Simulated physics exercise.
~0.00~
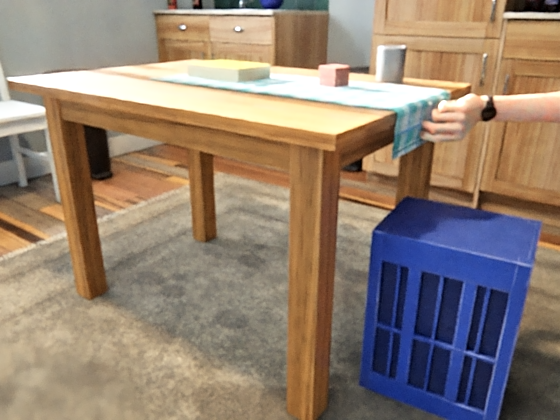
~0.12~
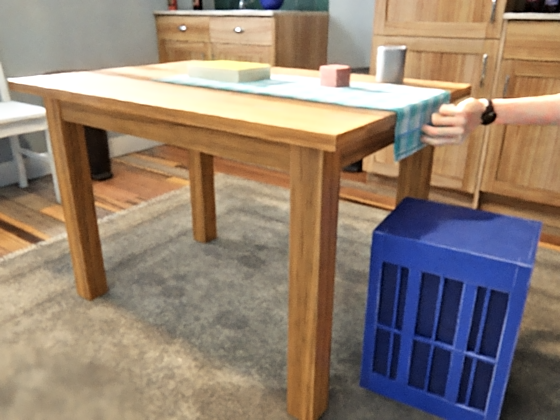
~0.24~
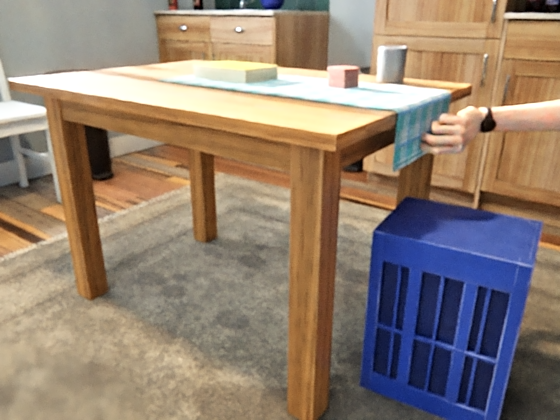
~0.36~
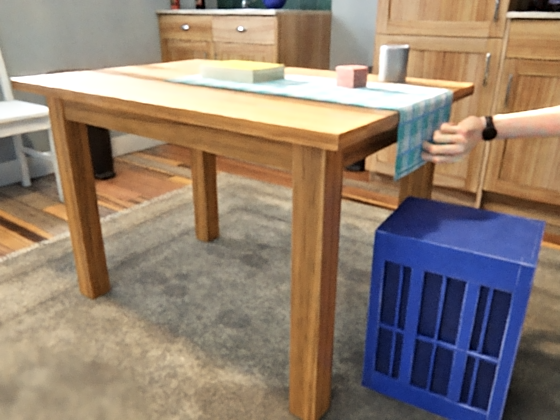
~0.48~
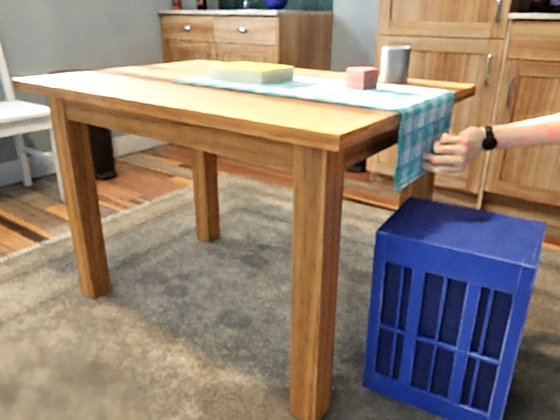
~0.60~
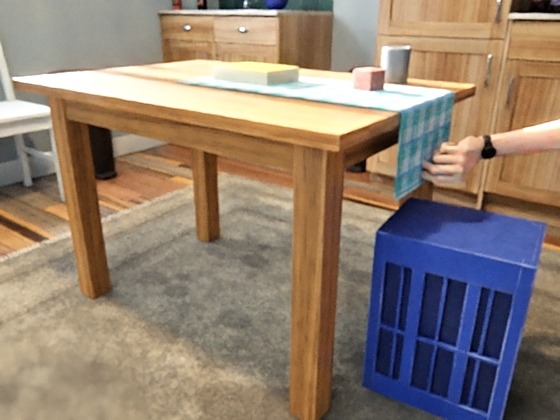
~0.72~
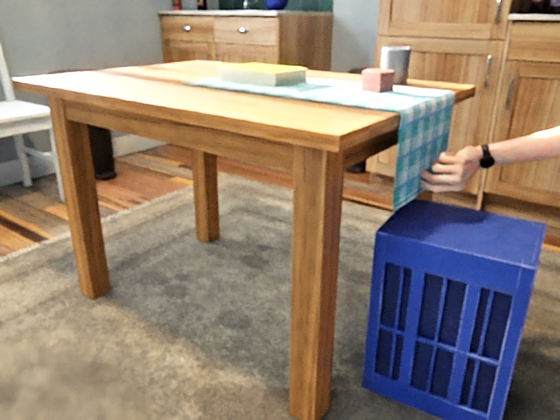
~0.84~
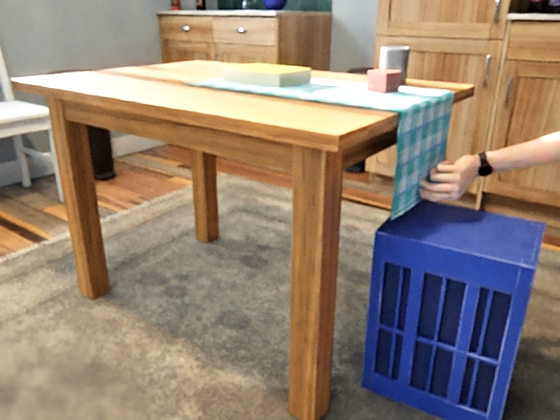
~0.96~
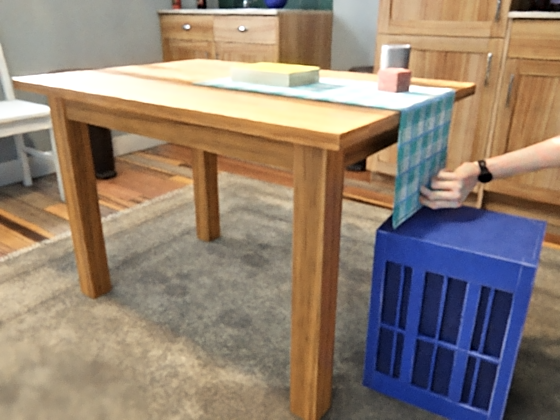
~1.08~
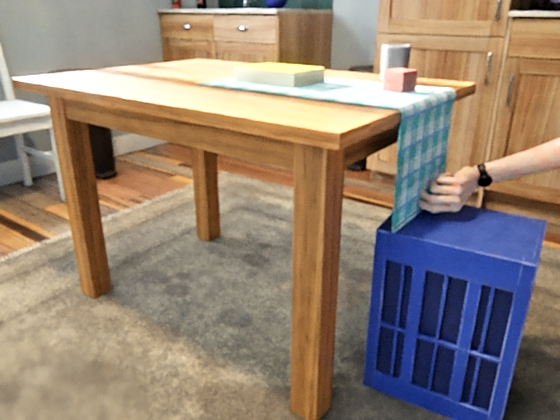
In a kitchen with wooden cabinets, a table holds a yellow book, a red block and a grey mug, with a turquoise checked scarf hanging over its right end above a blue crate. A hand wearing a dark wristband grips the scarf and draws it downward. The book and the block ride slowly to the right with the cloth, while the mug stays where it is. The hem sinks until it meets the crate, and the block slides in front of the mug. At the end, the hand rests by the hem, and all three objects remain on the table.
